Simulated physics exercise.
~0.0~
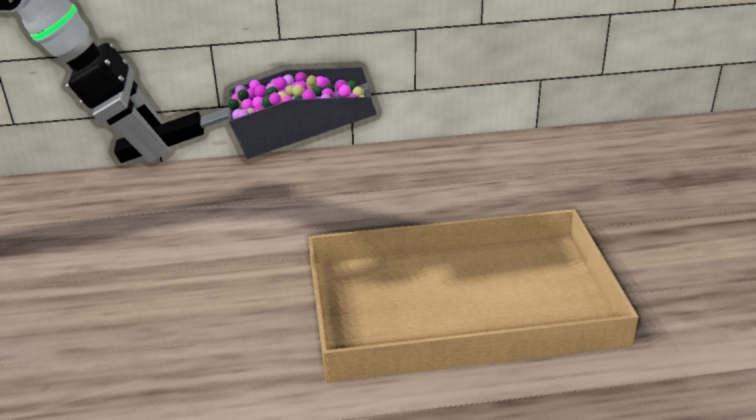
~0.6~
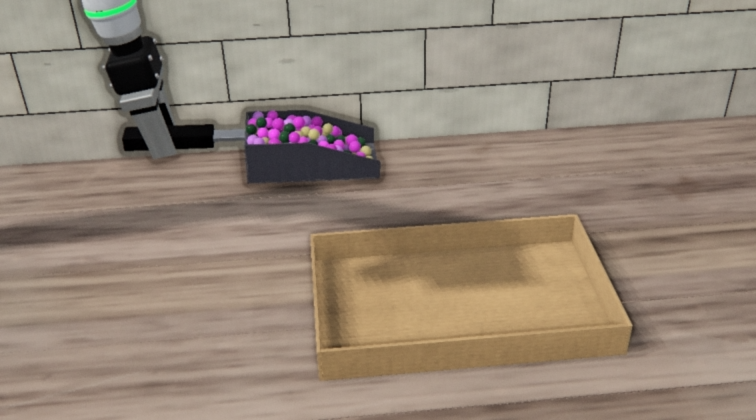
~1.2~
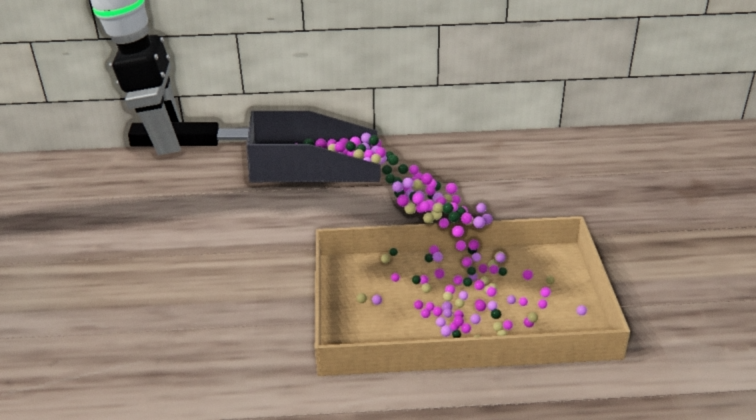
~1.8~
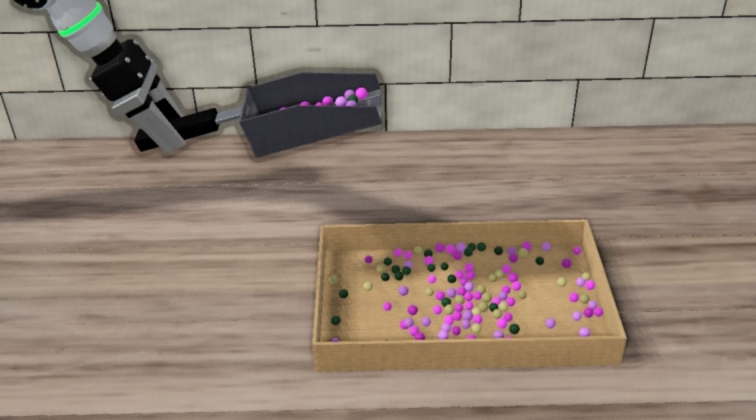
A robot arm at the upper left holds a dark, open-fronted scoop heaped with small round sweets in magenta, lilac, olive and dark green, seen from slightly above against a pale brick wall. Below it, to the right, a shallow tan tray sits empty on a wood-grained table. The arm lowers the scoop and levels it from its tipped-back pose. The sweets then stream out of the front, tumbling down to the right and scattering across the tray. Finally the arm raises the scoop and tilts it backward, keeping some sweets inside while most lie spread over the tray.
